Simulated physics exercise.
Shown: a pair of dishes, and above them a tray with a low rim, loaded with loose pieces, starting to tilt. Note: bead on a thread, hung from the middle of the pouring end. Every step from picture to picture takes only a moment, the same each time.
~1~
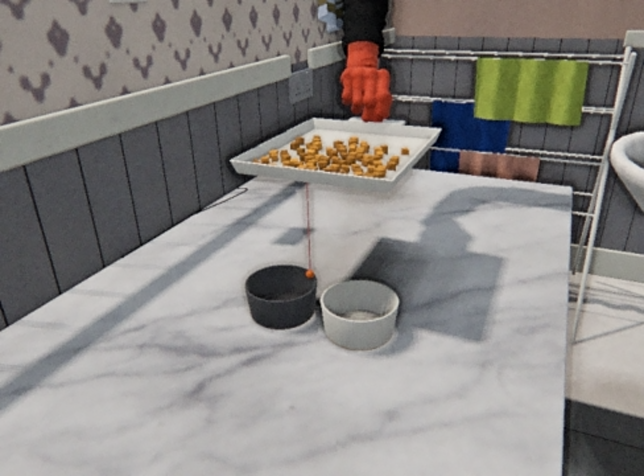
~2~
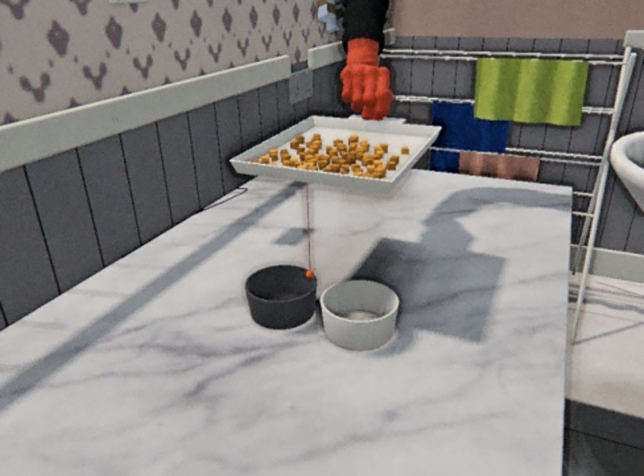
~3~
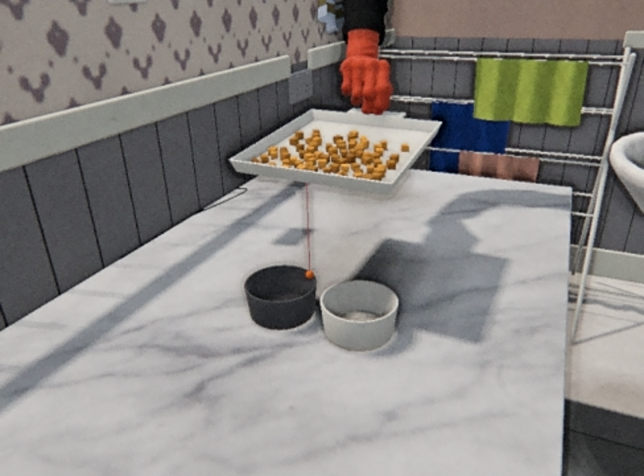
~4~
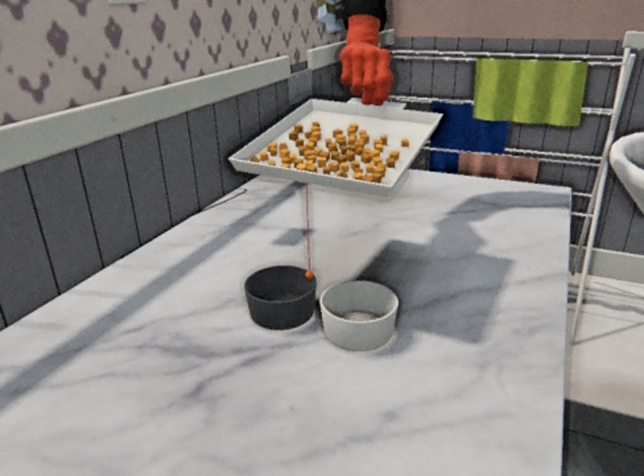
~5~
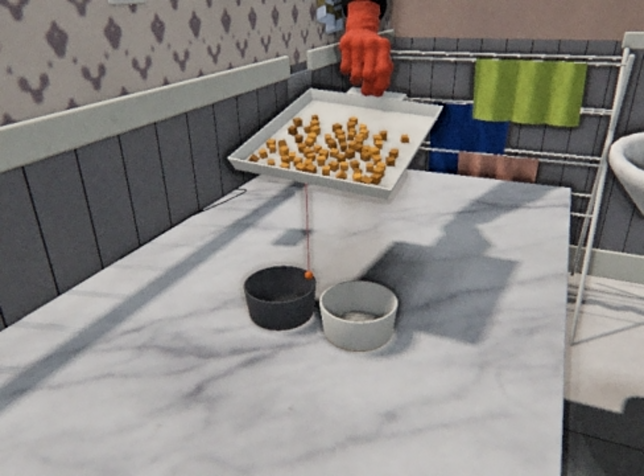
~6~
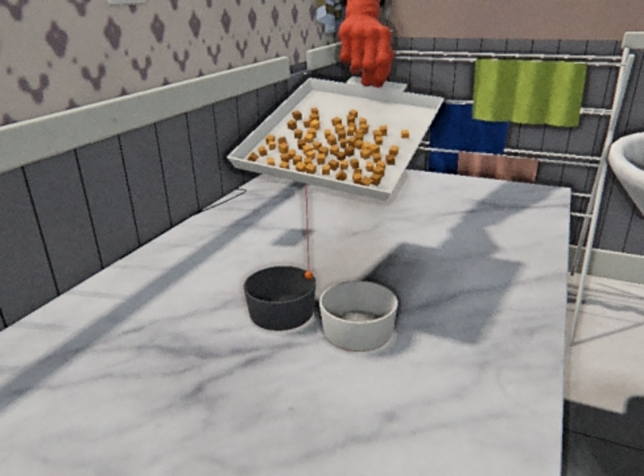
A white tray of golden-brown croutons, held from behind by a red-gloved hand, starts nearly level above a dark dish and a pale dish on a marble surface. The gloved hand raises its back edge, and the tray gradually tilts toward the viewer, its front right corner dipping slightly lowest.
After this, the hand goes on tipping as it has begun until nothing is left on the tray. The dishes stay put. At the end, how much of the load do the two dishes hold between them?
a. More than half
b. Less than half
The answer is b.
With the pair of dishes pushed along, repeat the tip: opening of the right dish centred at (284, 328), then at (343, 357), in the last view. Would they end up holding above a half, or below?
First place: Short of half; second place: Short of half.
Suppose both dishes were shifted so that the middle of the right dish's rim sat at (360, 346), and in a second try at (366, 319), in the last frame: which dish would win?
Well, first the left-hand one, then the right-hand one.
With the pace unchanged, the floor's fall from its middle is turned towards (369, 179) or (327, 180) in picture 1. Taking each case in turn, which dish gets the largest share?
Number one favours the right of the two; number two favours the right of the two.
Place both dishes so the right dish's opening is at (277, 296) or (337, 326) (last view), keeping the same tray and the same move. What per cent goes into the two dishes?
Trial 1 around 10 percent, trial 2 around 50 percent.
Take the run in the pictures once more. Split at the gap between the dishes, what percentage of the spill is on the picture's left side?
Close to 40 %.
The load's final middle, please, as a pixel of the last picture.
Resting centre, last frame: Roughly (343, 354).
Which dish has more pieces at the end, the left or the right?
That is the right one.
Soon, tray tipped steeply; all on the tray.
A while on, tray tipped past a quarter turn; nearly all on the tray; a stray few outside both; a small part in the air.
Towards the end, tray tipped past a quarter turn; about a third in the right dish; about two thirds outside both.
Finally, tray tipped past a quarter turn; about a third in the right dish; none in the left dish; about two thirds outside both.
